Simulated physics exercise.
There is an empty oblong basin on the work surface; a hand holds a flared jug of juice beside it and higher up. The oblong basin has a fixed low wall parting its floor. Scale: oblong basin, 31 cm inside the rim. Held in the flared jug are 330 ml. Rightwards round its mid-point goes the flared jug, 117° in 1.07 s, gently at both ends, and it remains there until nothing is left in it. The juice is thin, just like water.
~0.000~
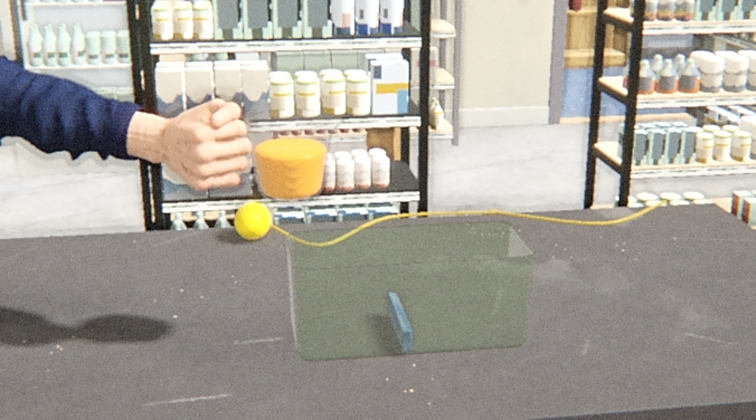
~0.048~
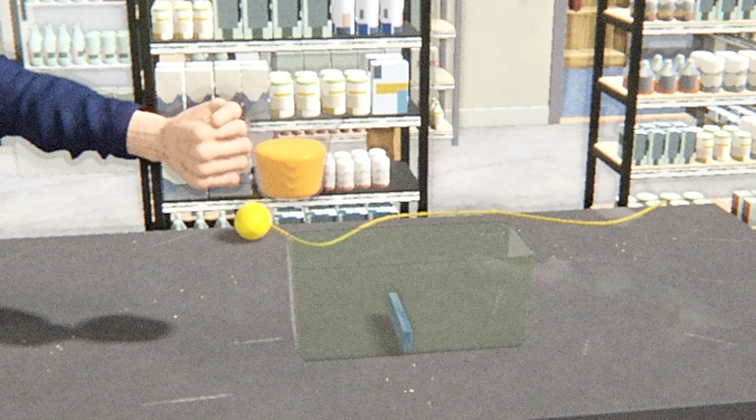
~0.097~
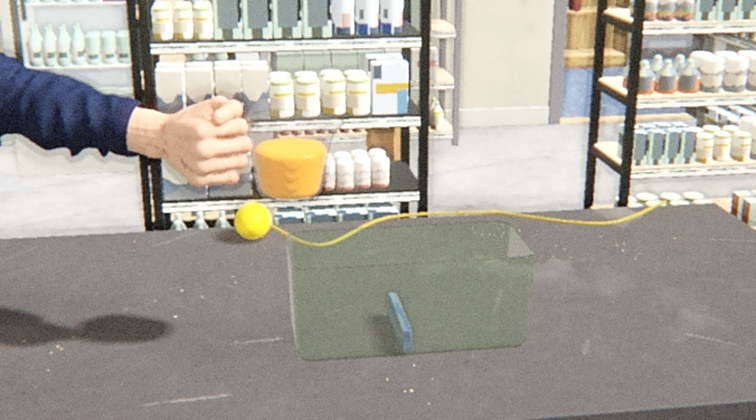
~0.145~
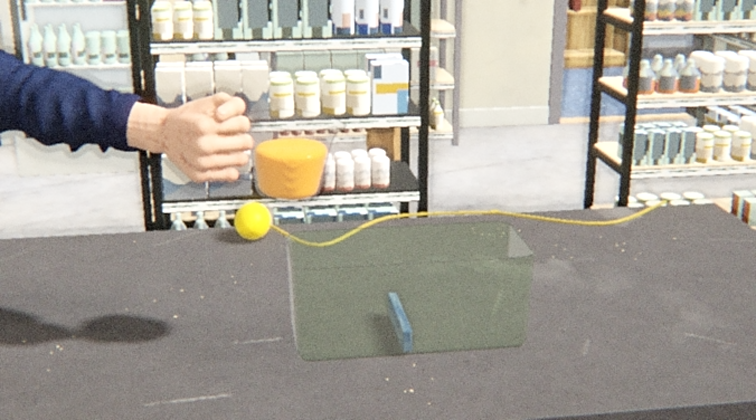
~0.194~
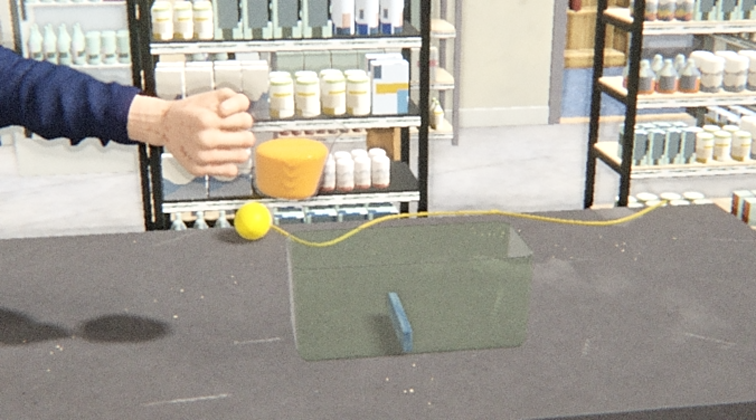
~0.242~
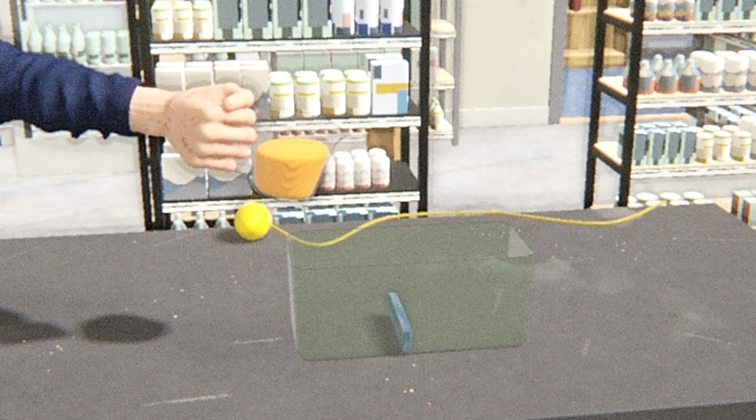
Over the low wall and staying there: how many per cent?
8 out of 100.
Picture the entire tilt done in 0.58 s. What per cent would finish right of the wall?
Roughly 15 %.
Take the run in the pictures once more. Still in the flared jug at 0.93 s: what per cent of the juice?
I'd say some 6 per cent remains.
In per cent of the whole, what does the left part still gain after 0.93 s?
Near 8 percent, give or take.
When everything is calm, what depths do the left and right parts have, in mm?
The left ends up at roughly 18 mm, with the right at roughly 0 mm.
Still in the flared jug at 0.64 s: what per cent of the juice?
74 %.
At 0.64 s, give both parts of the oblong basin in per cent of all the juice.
Left side near 4, right side near 0.
Then, 0.64 s in, the tilt is 76° and 74 per cent is still to pour, 4 is left of the wall and 0 right of it.
Then, 0.93 s in, the tilt is 112° and 6 per cent is still to pour, 83 is left of the wall and 2 right of it.
Then, 1.24 s in, the tilt is 117° and 0 per cent is still to pour, 92 is left of the wall and 7 right of it.
Then, 1.57 s in, the tilt is 117° and 0 per cent is still to pour, 91 is left of the wall and 8 right of it.
Finally, 91 per cent lies left of the wall, 8 right of it and 1 outside.
